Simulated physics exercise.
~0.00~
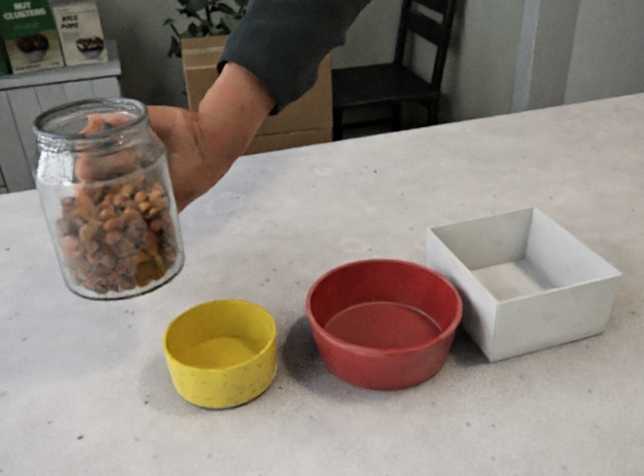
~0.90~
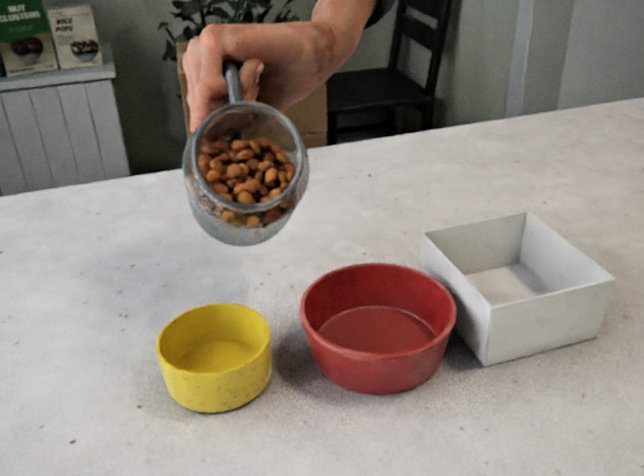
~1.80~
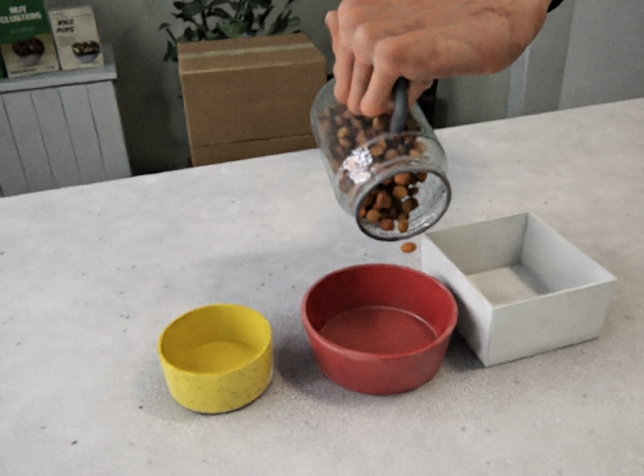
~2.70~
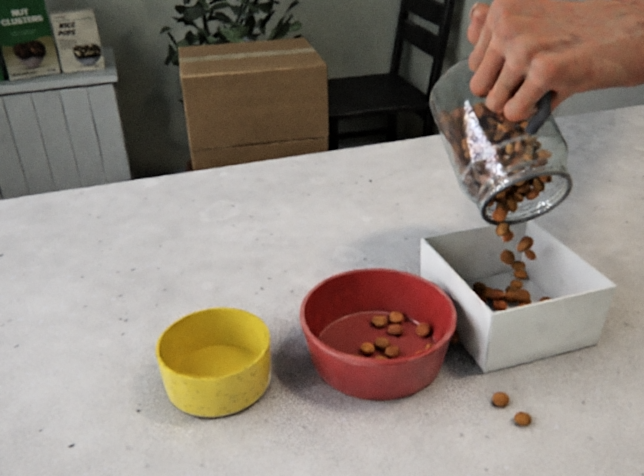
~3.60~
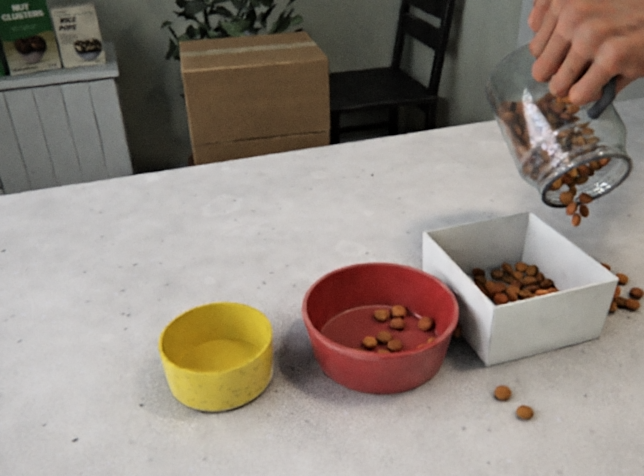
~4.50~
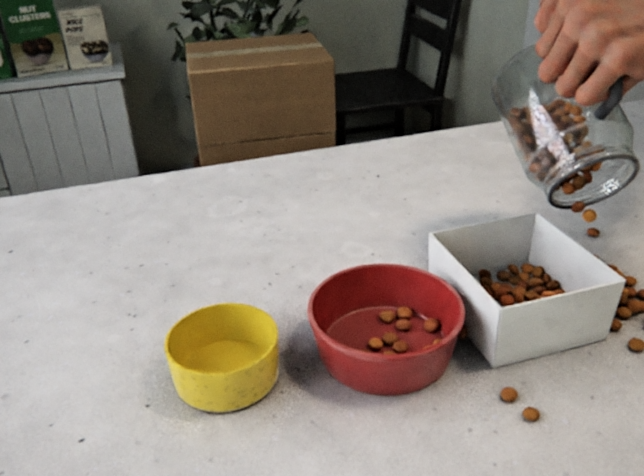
A hand carried a glass jar of brown kibble to the right over a yellow dish and a red dish, tipping it until pieces spilled into the red dish, then mostly into the white tin and onto the table, with some still in the jar.
